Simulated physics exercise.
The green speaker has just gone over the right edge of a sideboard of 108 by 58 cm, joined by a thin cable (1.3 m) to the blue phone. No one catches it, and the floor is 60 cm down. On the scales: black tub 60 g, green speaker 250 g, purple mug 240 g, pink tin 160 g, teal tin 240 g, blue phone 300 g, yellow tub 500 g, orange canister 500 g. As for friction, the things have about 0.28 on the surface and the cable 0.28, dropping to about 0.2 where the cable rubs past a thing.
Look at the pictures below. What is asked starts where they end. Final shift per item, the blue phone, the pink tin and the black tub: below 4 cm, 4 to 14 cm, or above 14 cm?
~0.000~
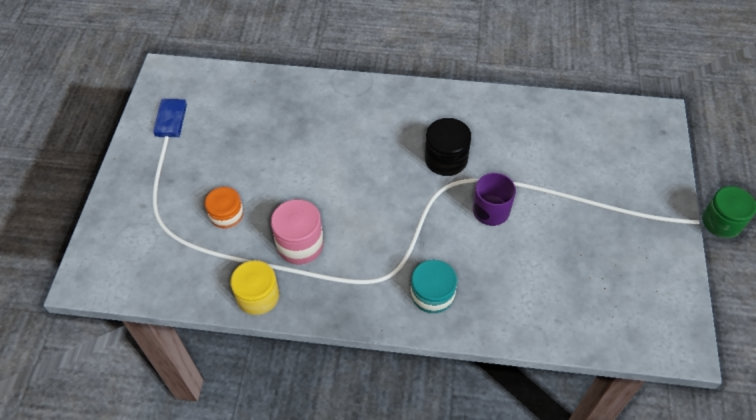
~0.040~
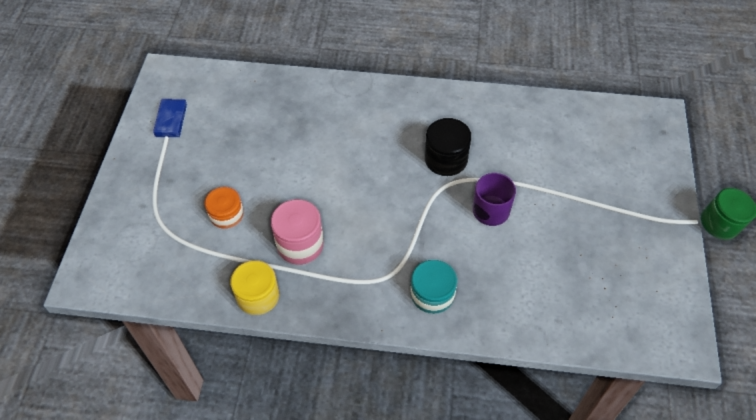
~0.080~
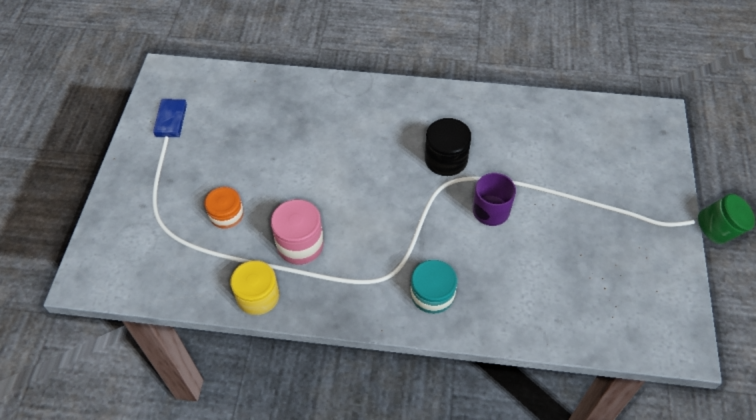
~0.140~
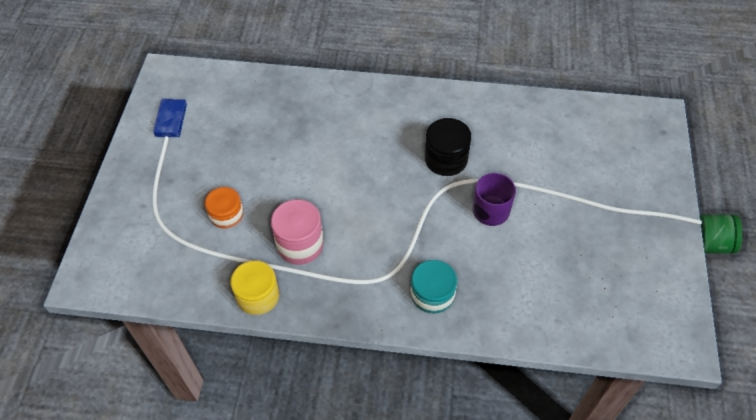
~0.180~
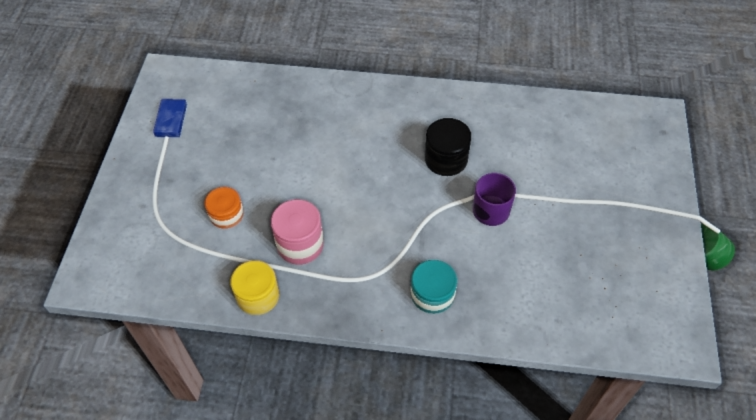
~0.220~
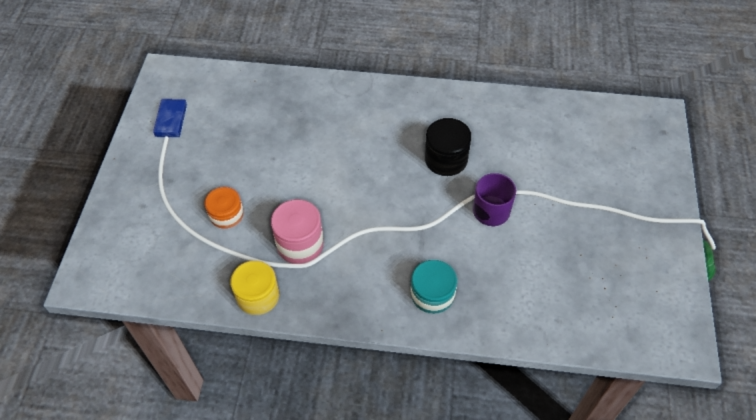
Blue phone above 14 cm, pink tin above 14 cm, black tub below 4 cm.
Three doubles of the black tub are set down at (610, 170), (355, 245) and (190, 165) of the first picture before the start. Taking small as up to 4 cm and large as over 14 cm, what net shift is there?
In turn, the three show only a little movement, a lot of movement and a medium amount of movement.
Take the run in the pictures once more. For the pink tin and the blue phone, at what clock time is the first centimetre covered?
The pink tin at 0.28 seconds and the blue phone at 0.32 seconds.
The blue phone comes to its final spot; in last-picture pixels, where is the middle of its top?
Around (214, 201).
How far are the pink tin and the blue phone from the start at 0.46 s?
At that time the pink tin has gone 15 cm and the blue phone 8 cm.
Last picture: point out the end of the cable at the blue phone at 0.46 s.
Close to (195, 161) in the last picture.
After 0.5 s, the cable's tail end at (195, 161); pink tin 15 cm off its start, blue phone 7 cm off its start, green speaker over the edge.
After 0.7 s, the cable's tail end at (208, 203); pink tin 21 cm off its start, blue phone 17 cm off its start, green speaker over the edge.
After 1.0 s, the cable's tail end at (217, 212); pink tin 21 cm off its start at (316, 120), blue phone 20 cm off its start at (202, 191), purple mug 5 cm off its start at (511, 214).
After 1.2 s, the cable's tail end at (225, 213); pink tin 21 cm off its start, blue phone 21 cm off its start, purple mug 5 cm off its start.
After 2.4 s, the cable's tail end at (237, 214); blue phone 23 cm off its start at (214, 201), pink tin 21 cm off its start at (316, 120), black tub 0 cm off its start at (449, 134), orange canister 6 cm off its start at (255, 189).
